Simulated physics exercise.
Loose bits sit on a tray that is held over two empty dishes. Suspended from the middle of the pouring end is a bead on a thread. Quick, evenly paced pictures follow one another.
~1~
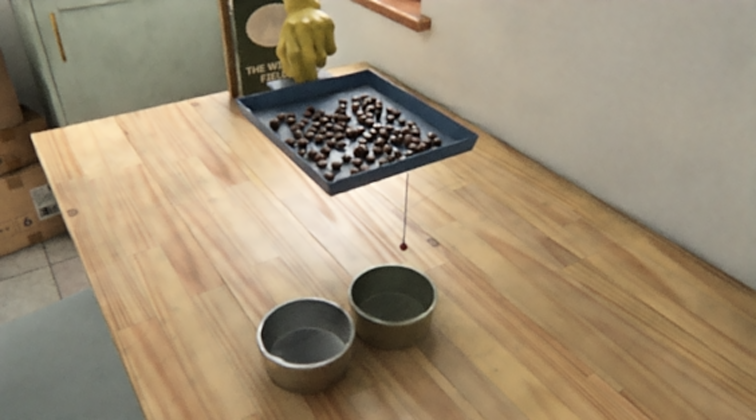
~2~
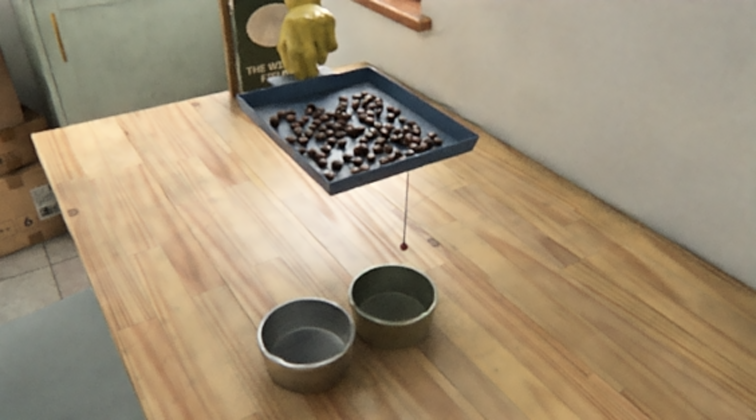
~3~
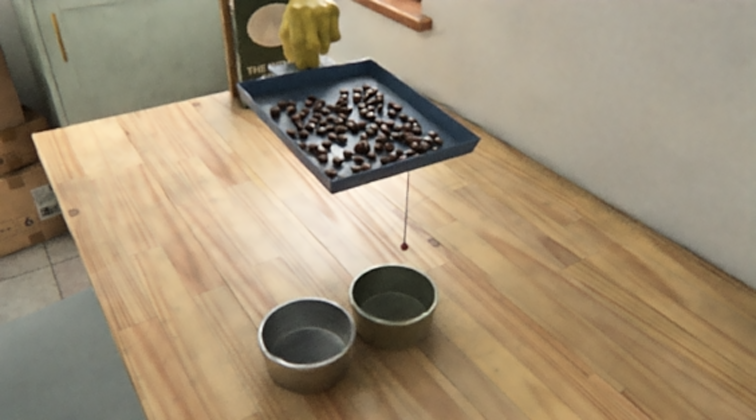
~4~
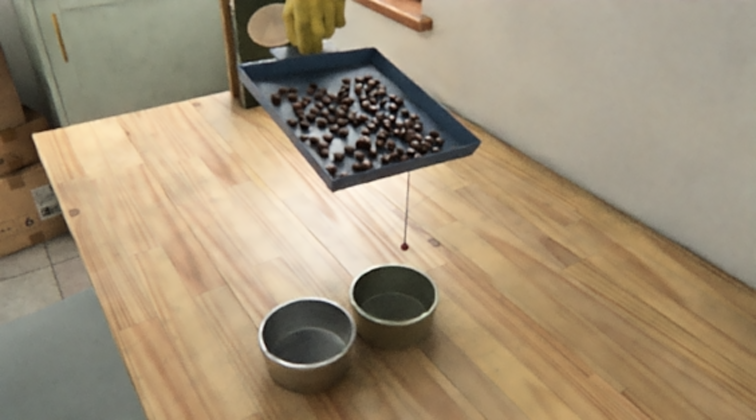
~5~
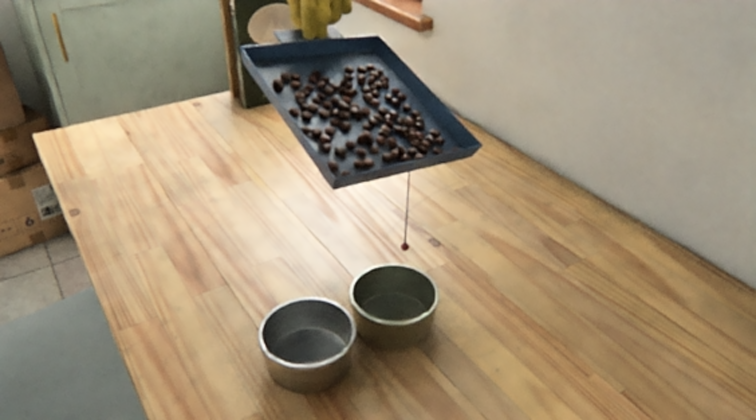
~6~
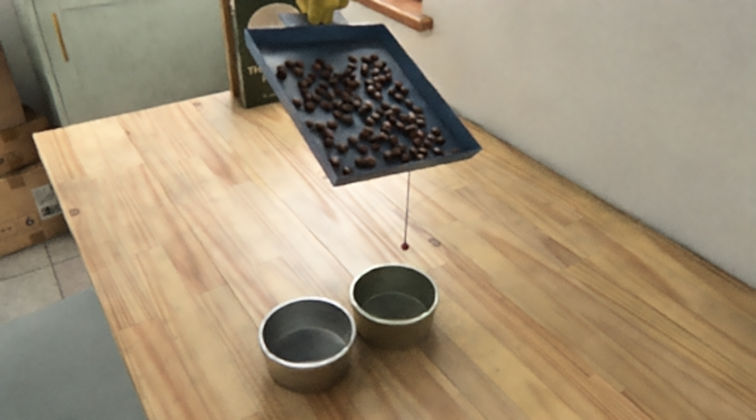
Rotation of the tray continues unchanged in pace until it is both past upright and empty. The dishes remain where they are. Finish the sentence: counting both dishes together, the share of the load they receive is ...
The share is smaller than half.
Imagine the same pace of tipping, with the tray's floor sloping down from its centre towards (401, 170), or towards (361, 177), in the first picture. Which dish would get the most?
First place: The dish to the right; second place: The dish to the right.
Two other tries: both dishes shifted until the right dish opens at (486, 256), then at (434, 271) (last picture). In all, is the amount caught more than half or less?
In the first position past half, in the second shy of half.
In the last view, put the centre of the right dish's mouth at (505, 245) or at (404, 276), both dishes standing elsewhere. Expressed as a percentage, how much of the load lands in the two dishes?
That makes 70 per cent, followed by 10 per cent.
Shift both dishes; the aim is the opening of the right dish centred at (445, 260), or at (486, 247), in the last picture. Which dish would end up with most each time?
The first try: The right-side dish. The second: The right-side dish.
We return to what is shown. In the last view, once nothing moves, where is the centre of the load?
At about (480, 284).
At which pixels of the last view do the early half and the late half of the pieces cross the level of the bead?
First half (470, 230); second half (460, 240).
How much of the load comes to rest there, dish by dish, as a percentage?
0 % left, 0 % right.
Soon, tray tipped steeply; nearly all on the tray; a stray few in the air.
A while on, tray tipped past a quarter turn; a small part on the tray; about half outside both; about a third in the air.
Towards the end, tray tipped past a quarter turn; a small part in the right dish; nearly all outside both.
Finally, tray tipped past a quarter turn; none in the left dish; a small part in the right dish; nearly all outside both.
